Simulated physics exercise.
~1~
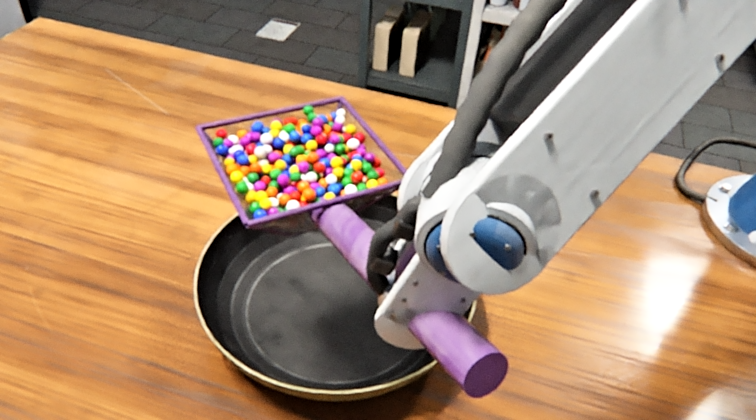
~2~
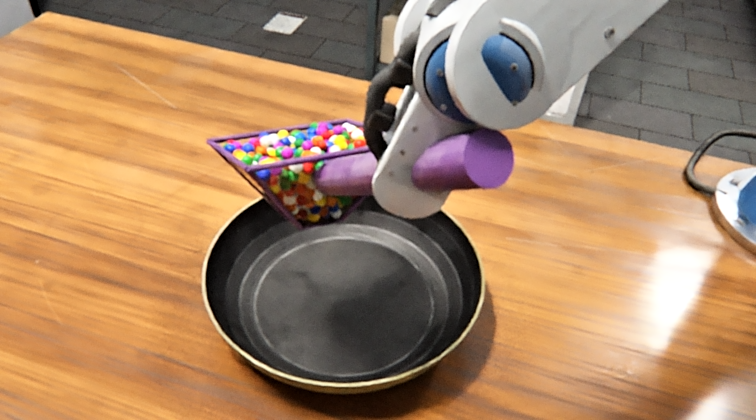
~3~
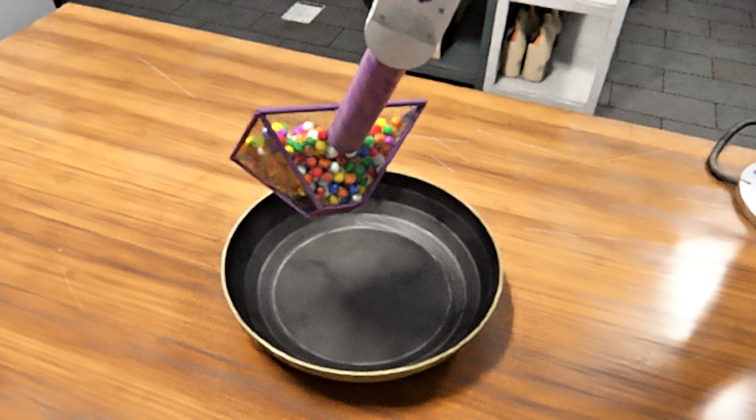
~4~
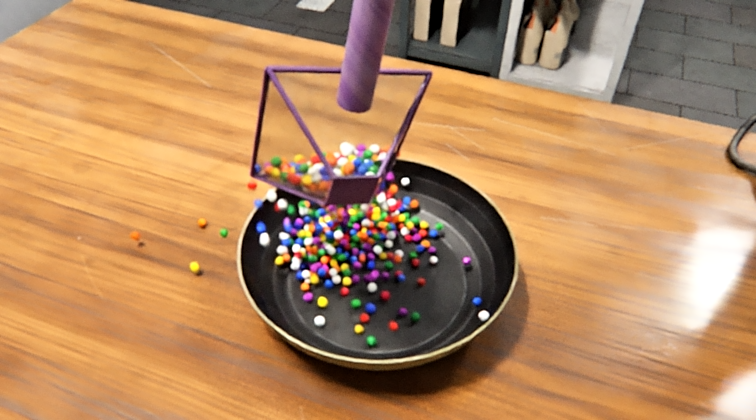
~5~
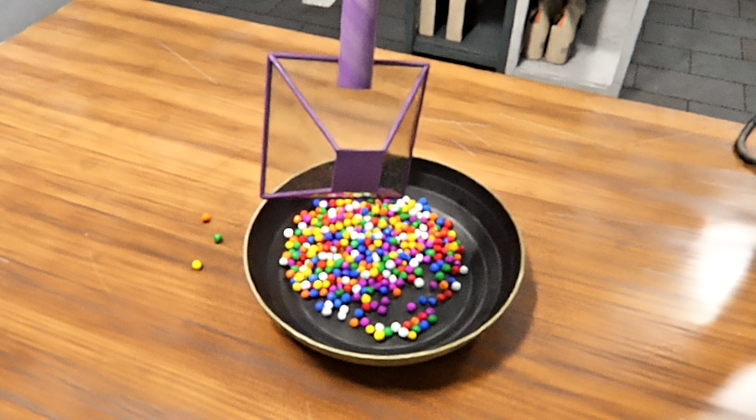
The footage shows a robot arm moving a purple-framed scoop of multicoloured beads over a black pan on a wooden table, then steadily tipping it until the beads pour out, leaving the scoop empty, most beads spread across the pan and a few on the table.
